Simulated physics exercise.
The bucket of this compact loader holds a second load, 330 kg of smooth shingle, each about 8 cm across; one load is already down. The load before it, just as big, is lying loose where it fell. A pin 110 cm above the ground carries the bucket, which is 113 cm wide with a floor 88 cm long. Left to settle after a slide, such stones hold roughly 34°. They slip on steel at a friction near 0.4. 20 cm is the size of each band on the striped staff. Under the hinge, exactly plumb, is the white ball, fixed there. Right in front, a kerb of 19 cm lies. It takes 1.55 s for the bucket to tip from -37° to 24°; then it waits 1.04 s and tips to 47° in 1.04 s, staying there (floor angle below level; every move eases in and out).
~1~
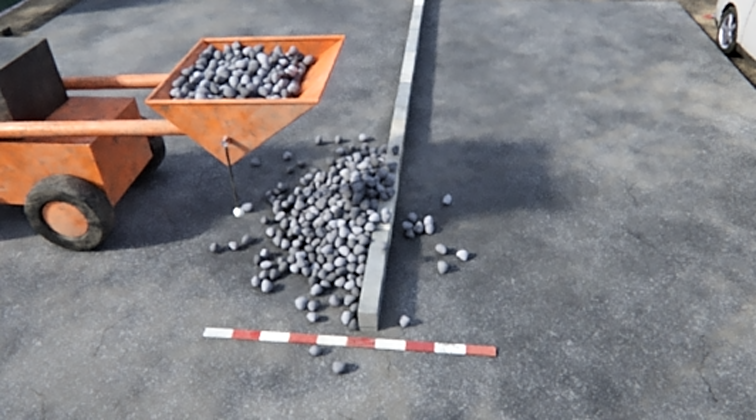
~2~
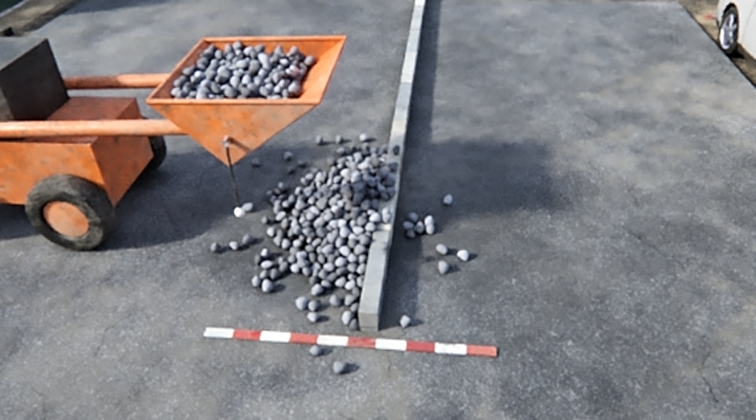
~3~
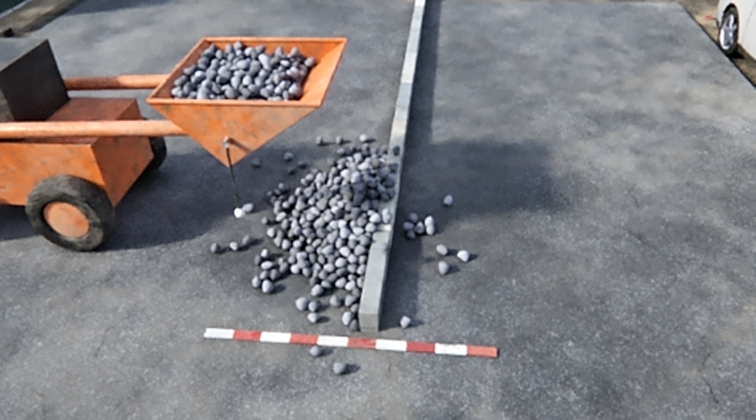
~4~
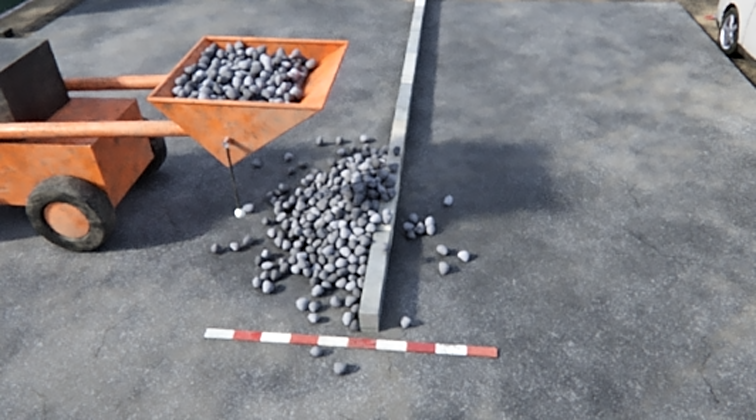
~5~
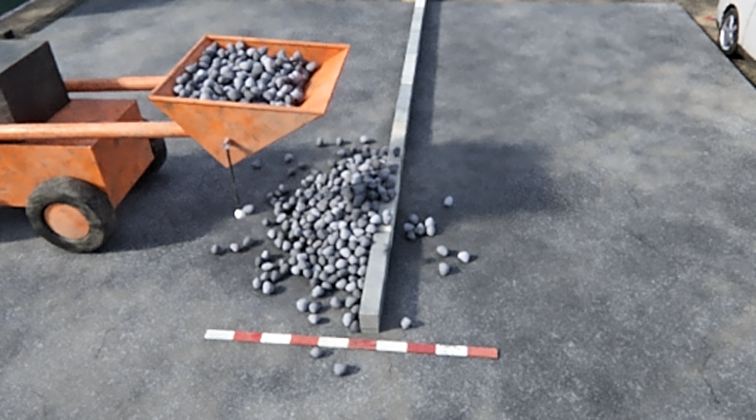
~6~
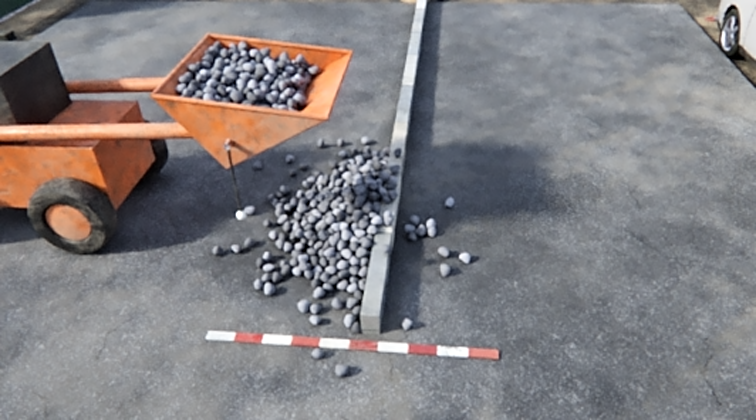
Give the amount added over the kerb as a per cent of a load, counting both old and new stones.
About 55 per cent of a load.
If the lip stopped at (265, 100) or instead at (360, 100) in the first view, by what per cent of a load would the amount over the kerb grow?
Some 5 percent first and 100 percent second.
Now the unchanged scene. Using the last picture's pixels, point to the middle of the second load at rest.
Roughly at (401, 211) in the last picture.
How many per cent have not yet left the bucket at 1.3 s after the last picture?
Still inside: Some 70 %.
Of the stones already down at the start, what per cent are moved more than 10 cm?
5 per cent.
Then, 0.8 s after the last picture the floor is at 14°; in per cent of one load, 100 in the bucket, 98 on this side of the kerb, 2 over the kerb; the foremost stones are at (438, 247).
Then, 1.3 s after the last picture the floor is at 24°; in per cent of one load, 71 in the bucket, 127 on this side of the kerb, 2 over the kerb; the foremost stones are at (438, 247).
Then, 3.7 s after the last picture the floor is at 47°; in per cent of one load, 0 in the bucket, 143 on this side of the kerb, 57 over the kerb; the foremost stones are at (548, 202).
Then, 6.3 s after the last picture the floor is at 47°; in per cent of one load, 0 in the bucket, 143 on this side of the kerb, 57 over the kerb; the foremost stones are at (548, 202). Net gain over the kerb, 55.
